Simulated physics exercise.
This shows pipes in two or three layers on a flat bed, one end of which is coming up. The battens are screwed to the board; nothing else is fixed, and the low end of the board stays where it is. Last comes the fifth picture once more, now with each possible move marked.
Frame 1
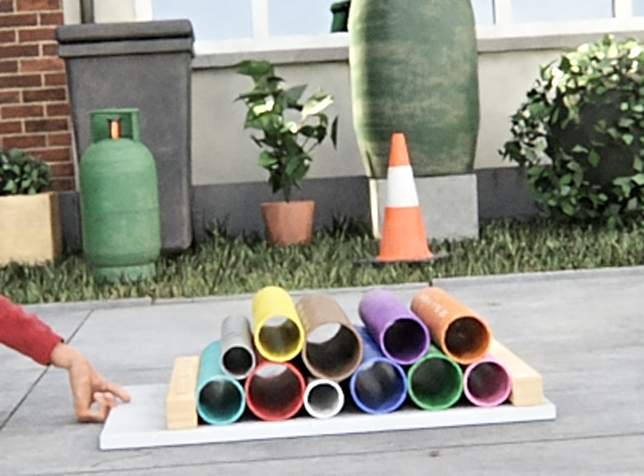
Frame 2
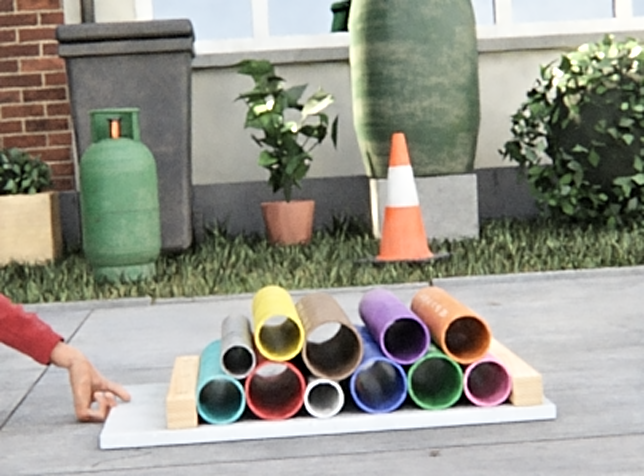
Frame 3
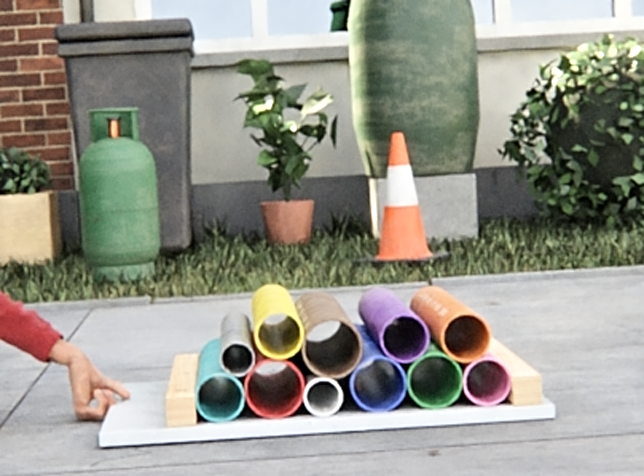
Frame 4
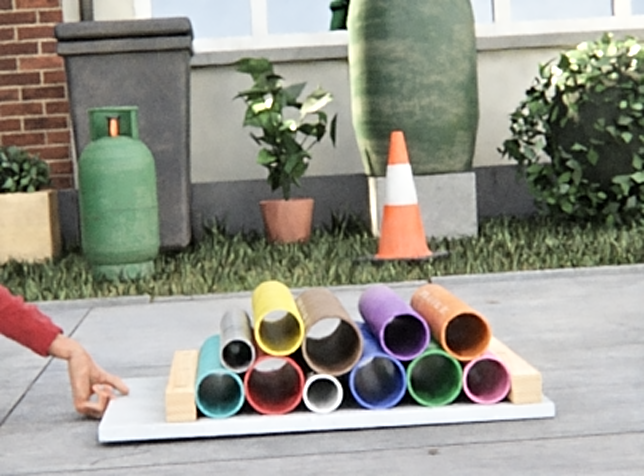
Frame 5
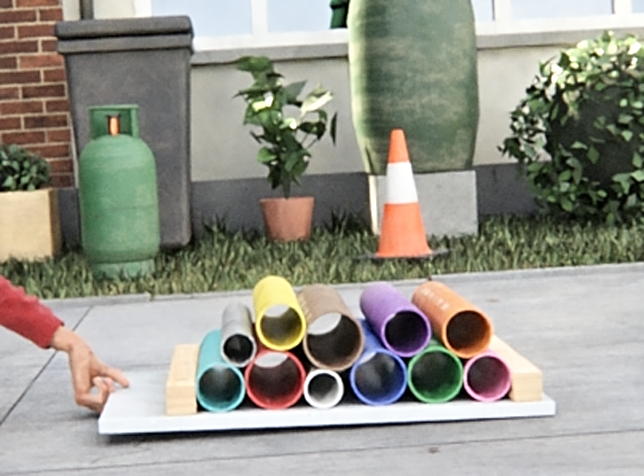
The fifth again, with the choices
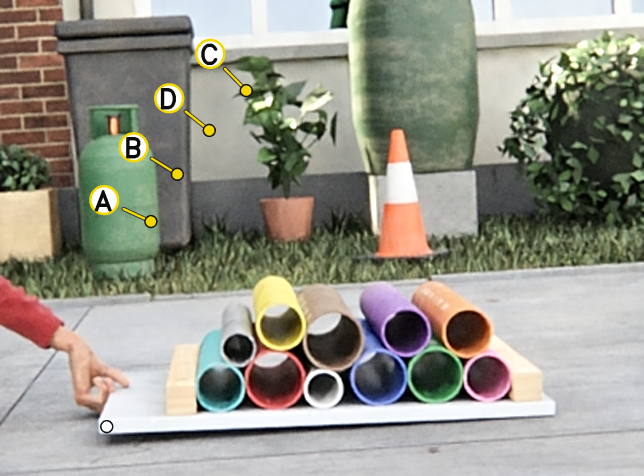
A hand slightly lifts the left end of a board holding stacked colourful pipes.
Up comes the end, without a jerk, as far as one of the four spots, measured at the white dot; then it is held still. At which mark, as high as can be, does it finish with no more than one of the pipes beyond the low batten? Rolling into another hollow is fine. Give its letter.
At most to A.
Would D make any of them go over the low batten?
Yes.
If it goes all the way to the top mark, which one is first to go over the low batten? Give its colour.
First is the orange one.
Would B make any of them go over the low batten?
At B: Yes.
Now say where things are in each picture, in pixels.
In the first picture, pink pipe (488, 383); brown pipe (333, 350); grey pipe (238, 362).
In the second picture, grey pipe (238, 361); yellow pipe (280, 337).
In the third picture, board (319, 386); turquoise pipe (220, 397); red pipe (275, 389); pink pipe (487, 381).
In the fourth picture, board (319, 382); turquoise pipe (219, 393); red pipe (275, 385).
In the fifth picture, board (319, 378); turquoise pipe (220, 387); red pipe (275, 380).
On the copy, A at (151, 221); B at (177, 174); C at (246, 91); D at (209, 130); the white dot at (107, 426).
On A. First, board at 17°.
Then, board at 28°.
Finally, board at 28°, one over the low batten (orange).
By contrast, B two over the low batten (purple, orange); C five over the low batten; D four over the low batten (brown, yellow, purple, orange).
